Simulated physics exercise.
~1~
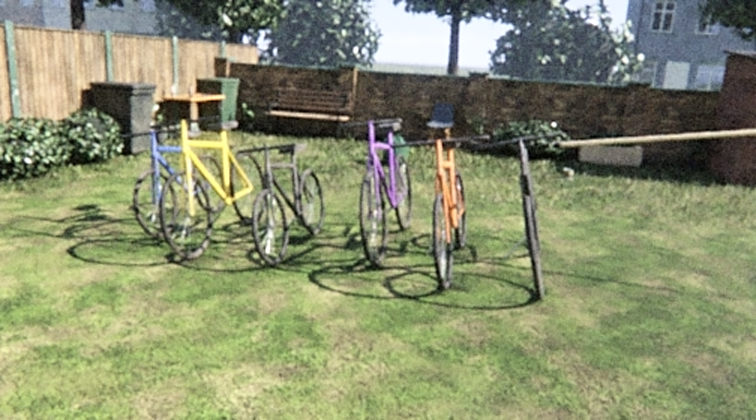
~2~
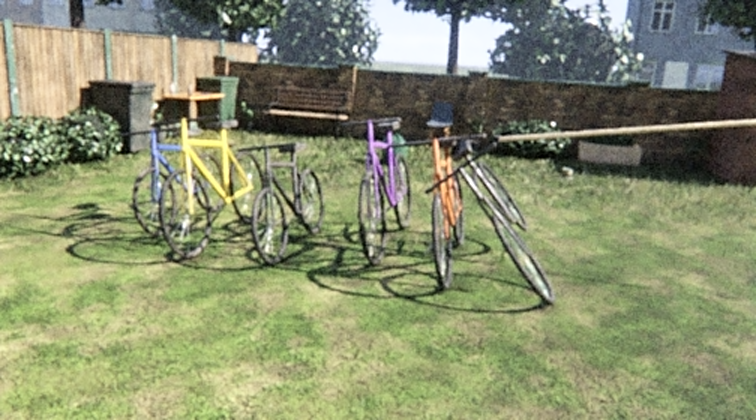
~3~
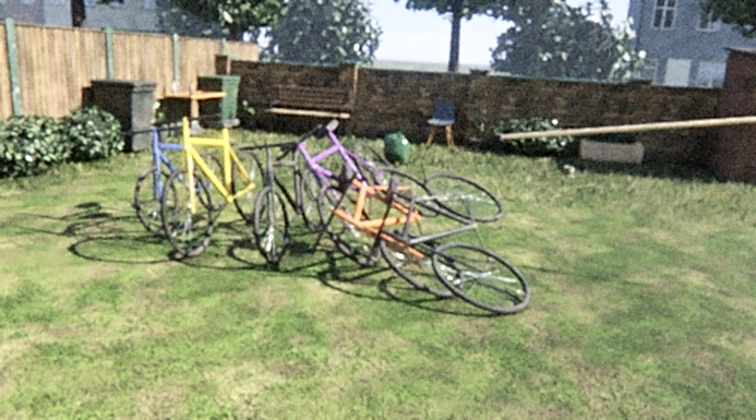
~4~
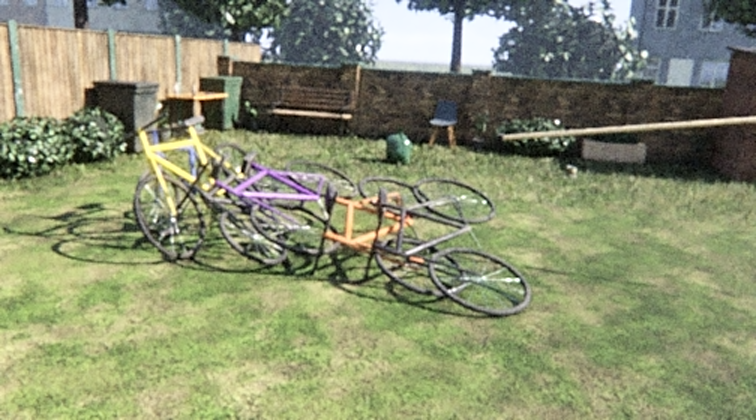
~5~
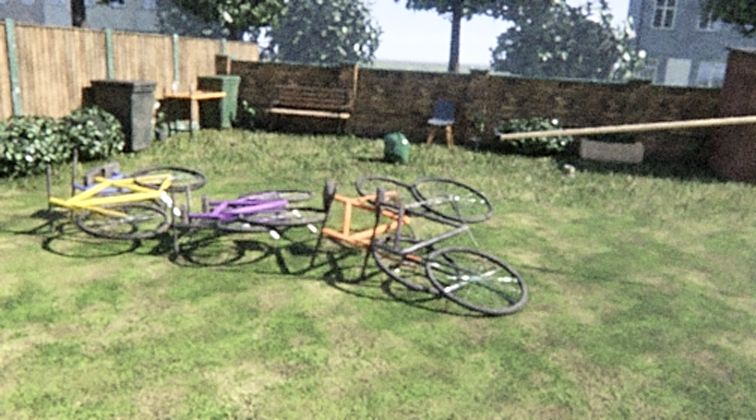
Six bicycles stand side by side on a sunlit lawn, seen from the front by a slightly swaying camera, with a wooden fence at left and a brick wall, bench and small blue chair behind. From the left they are blue, yellow, dark, purple, orange and dark. A long pale pole reaching in from the right pushes the rightmost bicycle, which tips left into the orange one. The orange and purple bicycles topple in turn, then the dark, yellow and blue ones go over. All end sprawled in an overlapping row, none left standing, the pole still hovering at right.
